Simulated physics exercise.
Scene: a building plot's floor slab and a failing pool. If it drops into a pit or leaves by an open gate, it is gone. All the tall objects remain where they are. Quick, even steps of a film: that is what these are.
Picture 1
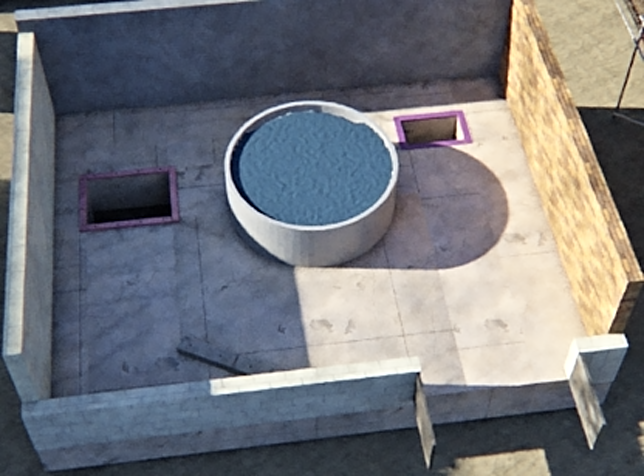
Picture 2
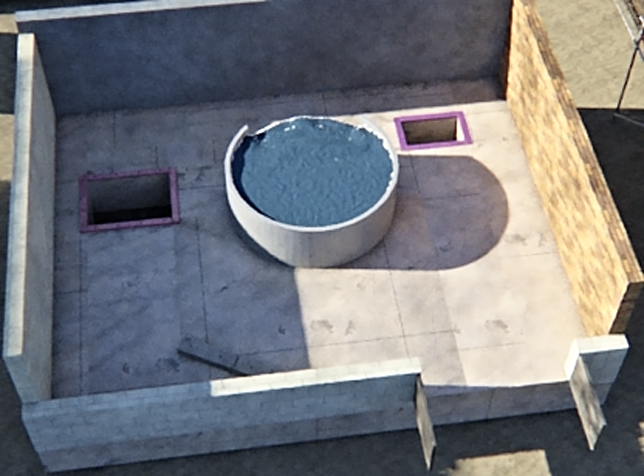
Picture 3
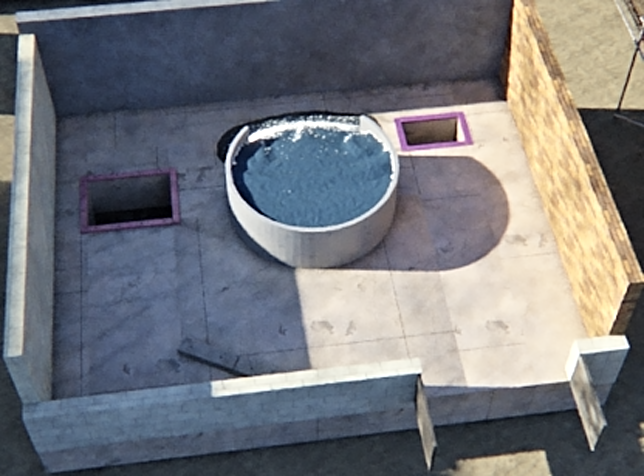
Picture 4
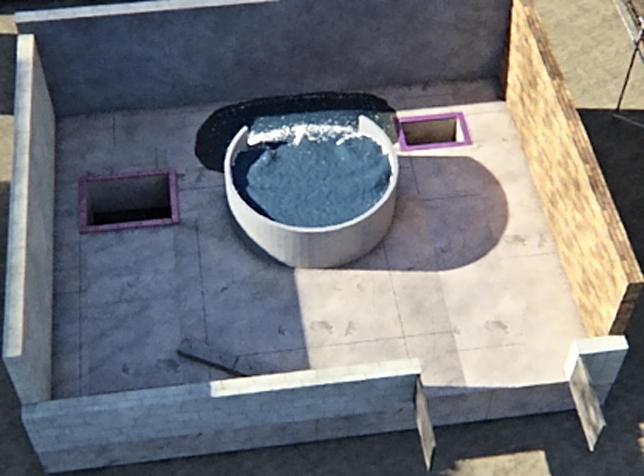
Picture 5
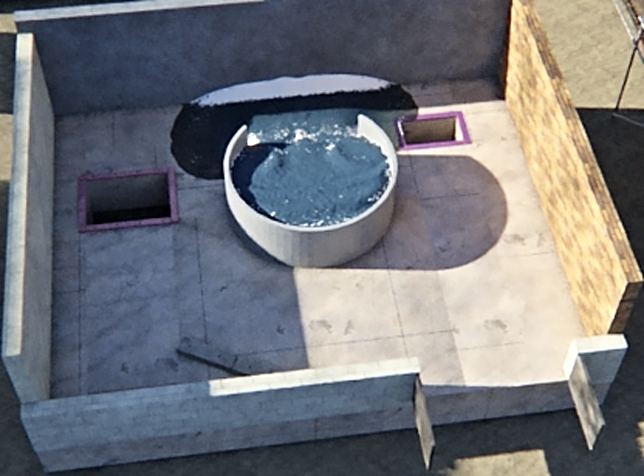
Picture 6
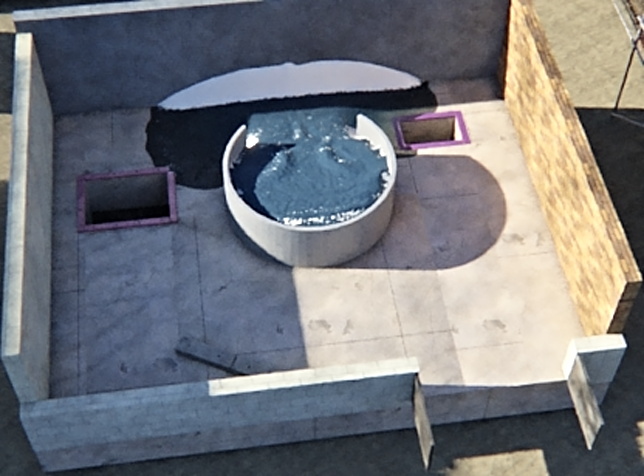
A walled concrete floor slab on a building plot is seen from high above by a camera that stays still. A round, pale pool of blue water stands near the middle, with a purple-edged opening in the floor on either side and a brick wall at right. The pool's far side gives way, and water pours through the gap, spreading dark across the slab towards the back wall and out to both sides.
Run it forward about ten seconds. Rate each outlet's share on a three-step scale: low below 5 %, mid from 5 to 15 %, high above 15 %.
Scale: Gate - mid, pink pit - high, purple pit - high.
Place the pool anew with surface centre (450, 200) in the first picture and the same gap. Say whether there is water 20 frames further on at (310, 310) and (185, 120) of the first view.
Untouched, soaked.
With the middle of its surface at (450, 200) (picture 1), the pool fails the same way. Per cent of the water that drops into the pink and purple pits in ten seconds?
After ten seconds: Pink pit at 8 percent, purple pit at 55 percent.
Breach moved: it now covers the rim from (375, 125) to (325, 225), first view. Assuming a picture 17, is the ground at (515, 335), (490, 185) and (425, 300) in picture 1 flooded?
Taking them in order, I'd say swamped, swamped and swamped.
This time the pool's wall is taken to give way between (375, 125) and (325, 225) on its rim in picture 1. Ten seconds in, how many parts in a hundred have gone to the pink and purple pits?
Pink takes 0 in a hundred, purple takes 12 in a hundred.
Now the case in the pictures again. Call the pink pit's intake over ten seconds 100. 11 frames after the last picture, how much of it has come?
I'd put it at 5 percent.
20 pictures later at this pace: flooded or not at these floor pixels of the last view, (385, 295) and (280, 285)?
Spared, spared.
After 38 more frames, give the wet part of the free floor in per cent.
Roughly 85 percent, I'd say.
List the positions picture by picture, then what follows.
The first picture shows still water in the pool at (312, 166).
In the second picture, water pours out on the pool's far side and has run to a hidden place.
In the third picture, the front is at (222, 147), out from the gap on the pool's far side.
In the fourth picture, the front is at (200, 144), out from the gap on the pool's far side.
In the fifth picture, the front is at (394, 86), out from the gap on the pool's far side.
In the sixth picture, water pours out on the pool's far side and has run to (422, 83).
A moment on, water covers 20 % of the floor; the gate 0 %, the pink pit 0 %, the purple pit 0 %.
Next, water covers 30 % of the floor; the gate 0 %, the pink pit 1 %, the purple pit 3 %.
Then, water covers 60 % of the floor; the gate 0 %, the pink pit 6 %, the purple pit 8 %.
Later, water covers 85 % of the floor; the gate 5 %, the pink pit 15 %, the purple pit 14 %.
In the end, water covers 95 % of the floor; the gate 11 %, the pink pit 20 %, the purple pit 19 %.
